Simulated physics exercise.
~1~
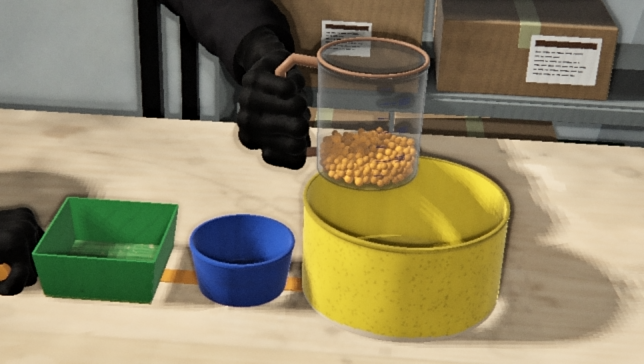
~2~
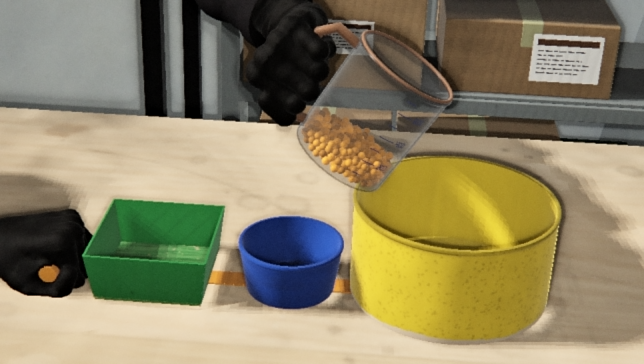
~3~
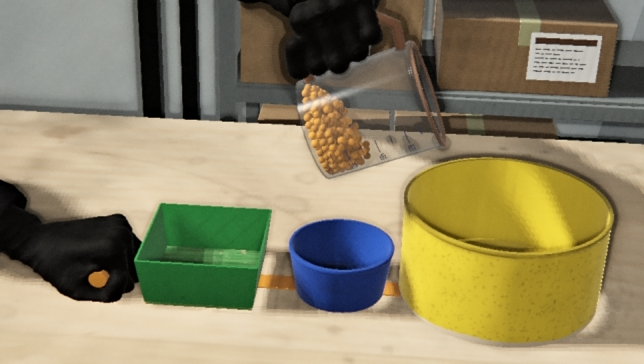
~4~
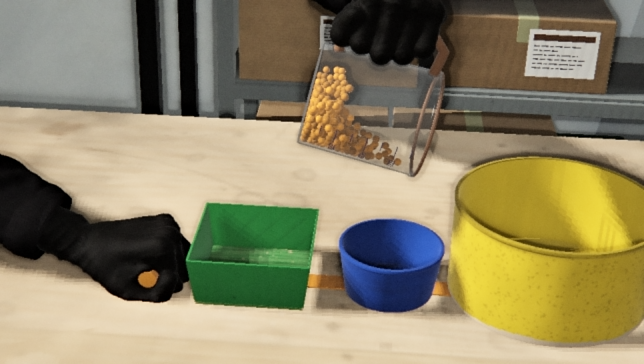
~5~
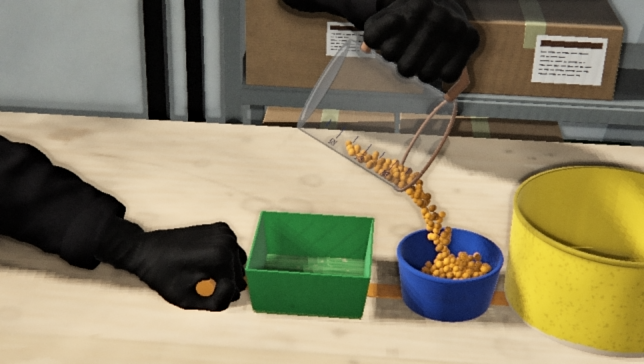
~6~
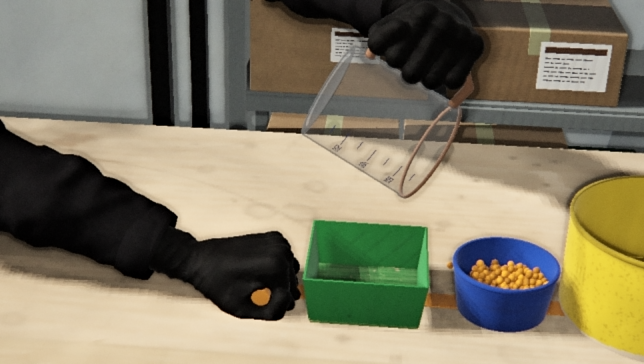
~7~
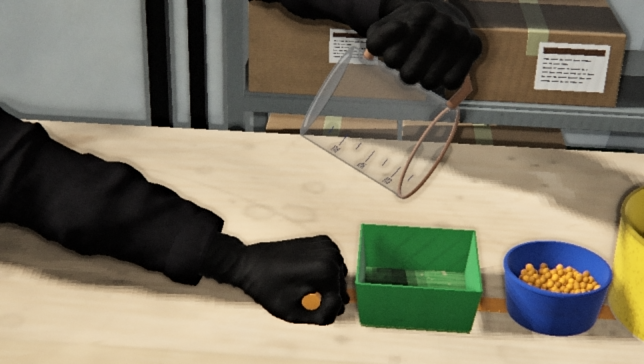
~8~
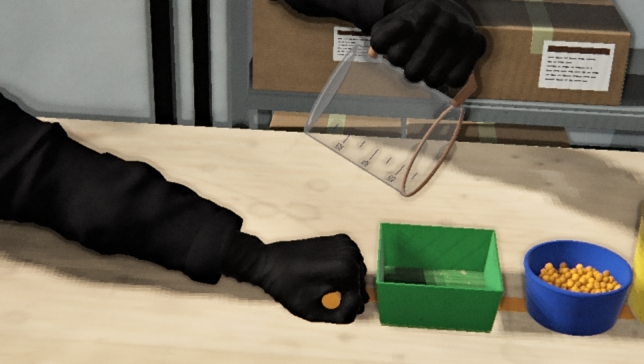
The clip shows a black-gloved hand tilting a clear jug of corn kernels while another pushes a green tin, blue dish and yellow pot rightward along a table. The kernels pour into the blue dish, which ends up holding them beneath the emptied, overturned jug's right side.
